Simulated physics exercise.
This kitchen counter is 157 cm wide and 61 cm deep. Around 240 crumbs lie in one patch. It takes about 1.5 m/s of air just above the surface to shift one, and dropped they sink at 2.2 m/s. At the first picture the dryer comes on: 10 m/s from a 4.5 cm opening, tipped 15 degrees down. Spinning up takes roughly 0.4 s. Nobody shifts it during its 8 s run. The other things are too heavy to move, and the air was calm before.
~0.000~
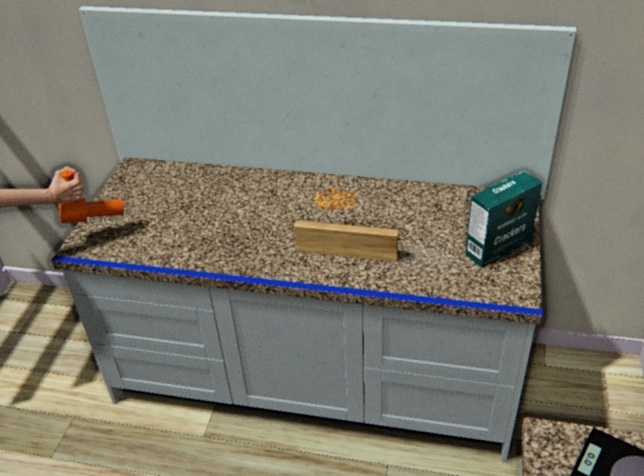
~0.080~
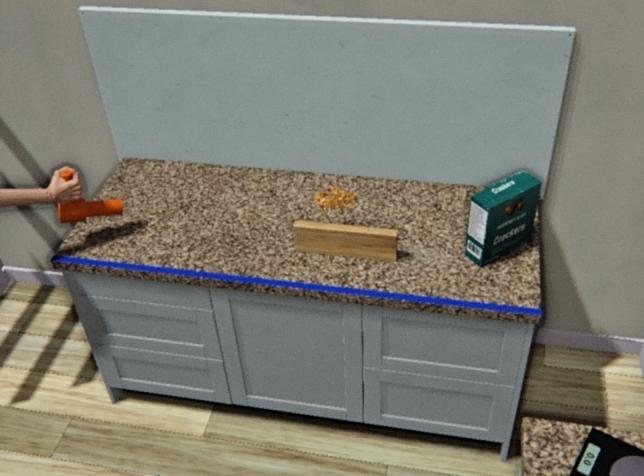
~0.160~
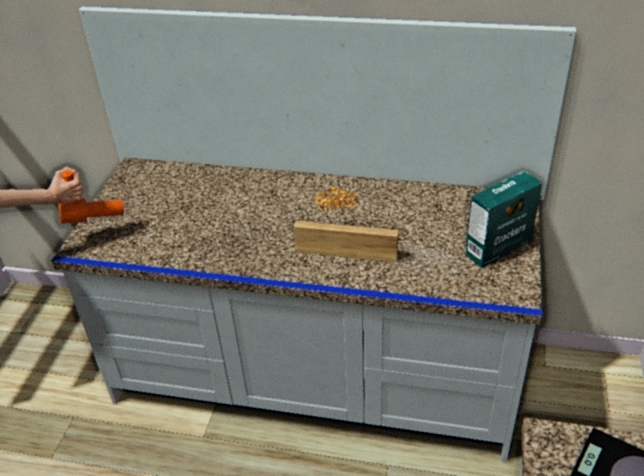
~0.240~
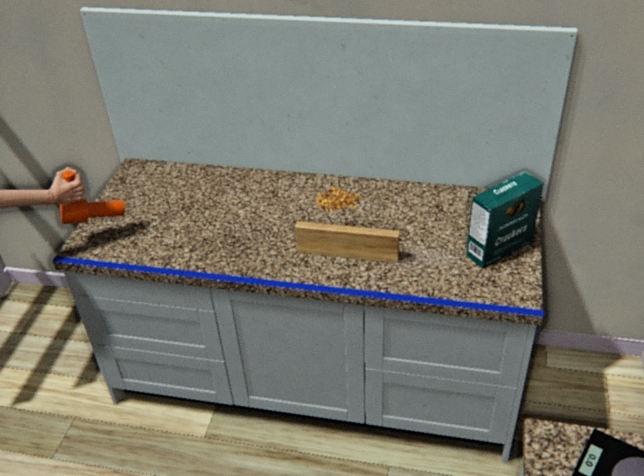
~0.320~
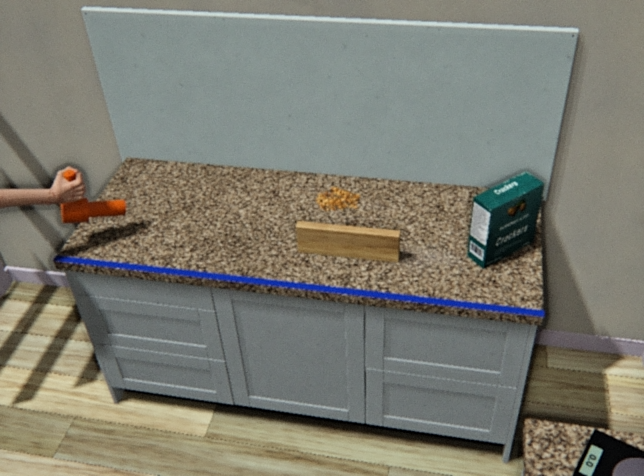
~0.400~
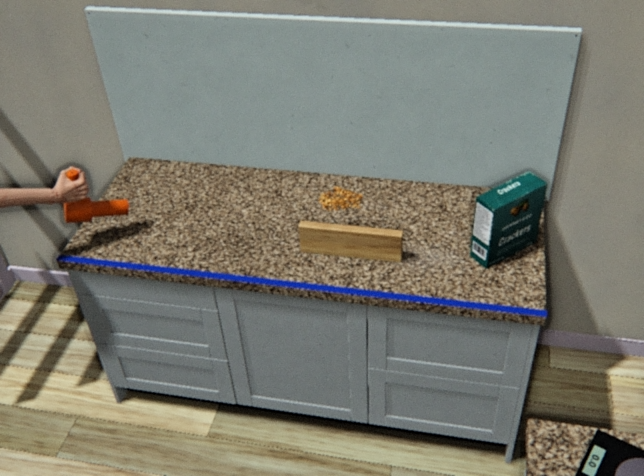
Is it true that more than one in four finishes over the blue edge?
More than a quarter over the blue edge: No.
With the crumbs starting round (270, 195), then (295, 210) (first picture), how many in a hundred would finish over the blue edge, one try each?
In that order: 0 %, 0 %.
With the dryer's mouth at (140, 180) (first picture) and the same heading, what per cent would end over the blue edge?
In that case some 0 per cent.
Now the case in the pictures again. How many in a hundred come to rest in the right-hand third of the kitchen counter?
Some 10 per cent.
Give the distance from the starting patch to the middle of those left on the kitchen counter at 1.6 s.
Roughly 40 cm.
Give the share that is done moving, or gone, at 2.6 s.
Some 90 per cent.
After 1.6 s the count stands so, 0 % are over the blue edge; the middle of those still in play is near (460, 195).
After 2.6 s the count stands so, 0 % are over the blue edge.
After 4.4 s the count stands so, 0 % are over the blue edge.
After 8.0 s, at the end, 0 % are over the blue edge.
